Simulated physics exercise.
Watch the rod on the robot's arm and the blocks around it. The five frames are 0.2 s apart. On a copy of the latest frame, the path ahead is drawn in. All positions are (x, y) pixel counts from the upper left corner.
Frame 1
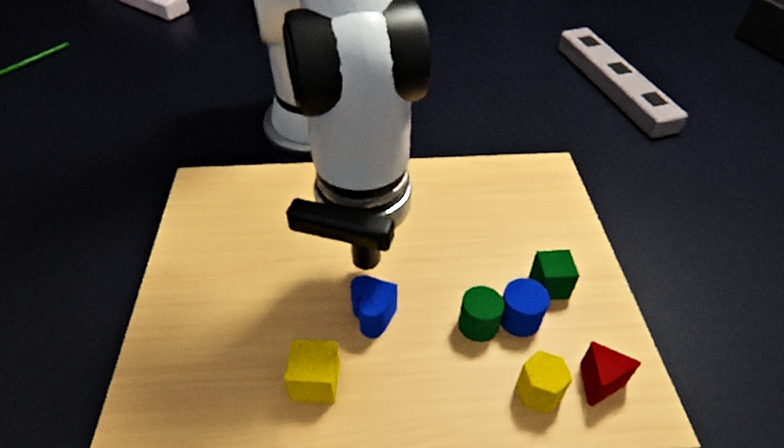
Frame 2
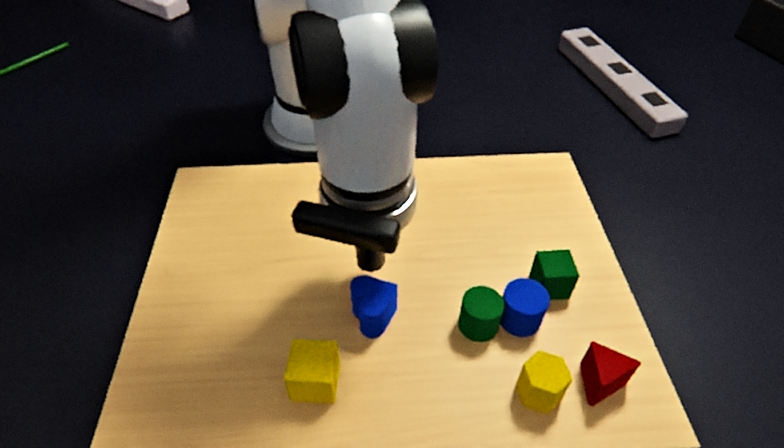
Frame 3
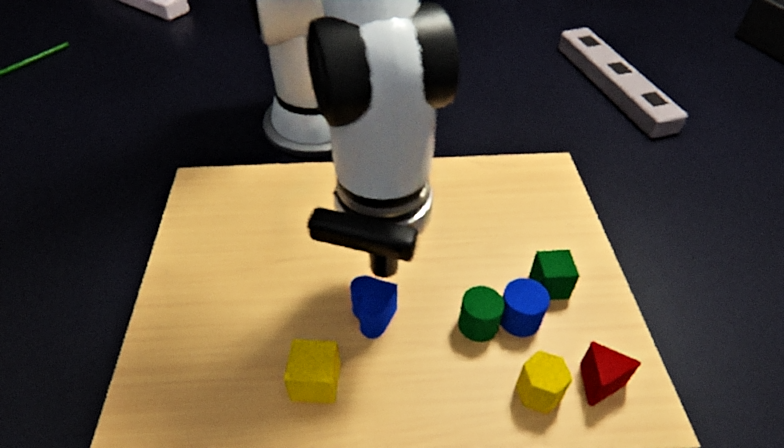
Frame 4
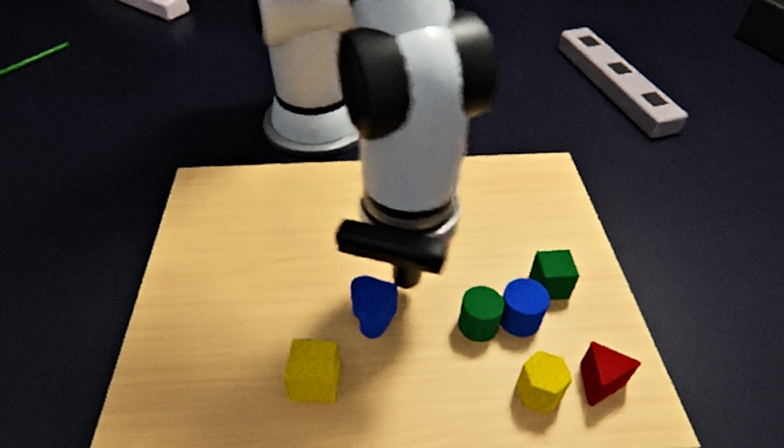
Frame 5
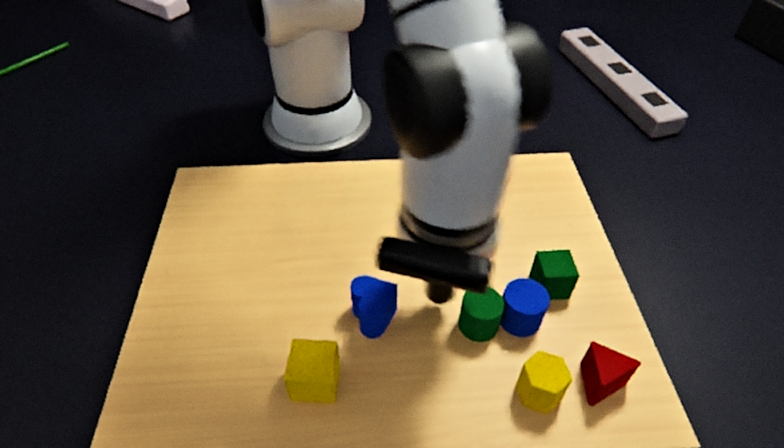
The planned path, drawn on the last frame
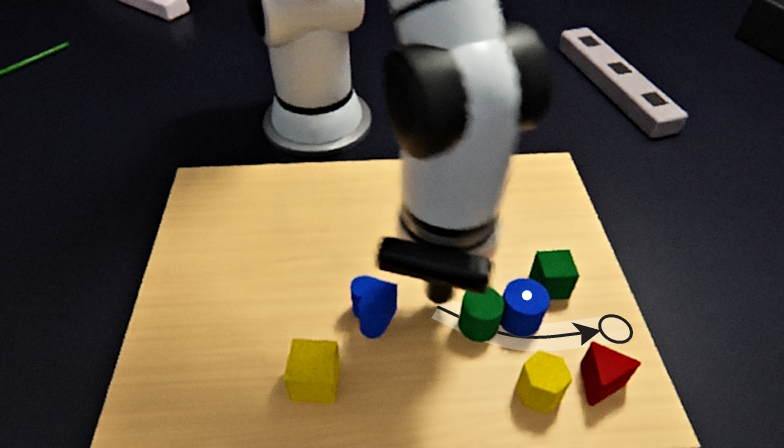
At first, a white and black robot arm holds its short rod just above a blue heart block on a wooden board, with yellow, green, blue and red blocks around it. The arm then shifts slowly right, and moves farther toward the green circular block, while every block stays still.
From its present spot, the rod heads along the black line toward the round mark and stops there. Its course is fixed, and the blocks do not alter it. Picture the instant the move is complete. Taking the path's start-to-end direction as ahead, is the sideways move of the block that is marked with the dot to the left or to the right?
It's pushed left.
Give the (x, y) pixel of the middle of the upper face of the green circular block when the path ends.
Expect it around (583, 347).
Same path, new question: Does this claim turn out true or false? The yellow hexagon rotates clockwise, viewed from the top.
My answer: True.
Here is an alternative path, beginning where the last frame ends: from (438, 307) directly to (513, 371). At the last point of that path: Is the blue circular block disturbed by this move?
It will be nudged away from its spot.
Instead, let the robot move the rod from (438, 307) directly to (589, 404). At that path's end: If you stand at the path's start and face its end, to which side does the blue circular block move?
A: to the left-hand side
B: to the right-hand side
My pick is A.
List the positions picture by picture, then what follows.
In the first picture, rod's lower end at (366, 259); blue heart block at (373, 293); green circular block at (483, 302); blue circular block at (527, 295); yellow hexagon at (548, 371); red triangular block at (612, 362).
In the second picture, rod at (371, 261); blocks still.
In the third picture, rod at (384, 267); blocks still.
In the fourth picture, rod at (407, 277); blocks still.
In the fifth picture, rod at (440, 292); blue heart block at (373, 293); green circular block at (483, 302); blue circular block at (527, 295); yellow hexagon at (548, 371); red triangular block at (612, 362).
Drawn move, from (438, 307) over (494, 331) and (556, 336) to (616, 329); the dot is on the blue circular block.
The first path, step by step. One third of the way, rod at (499, 317); green circular block at (535, 328); blue circular block at (559, 300).
Two thirds of the way, rod at (563, 322); green circular block at (583, 347); blue circular block at (588, 291); yellow hexagon at (555, 379), turned 20° clockwise; red triangular block at (622, 368), turned 15° clockwise.
At the end, rod at (624, 314); blue heart block still; green circular block at (583, 347); blue circular block at (614, 275); yellow hexagon at (555, 379), turned 20° clockwise; red triangular block at (623, 368), turned 15° clockwise.
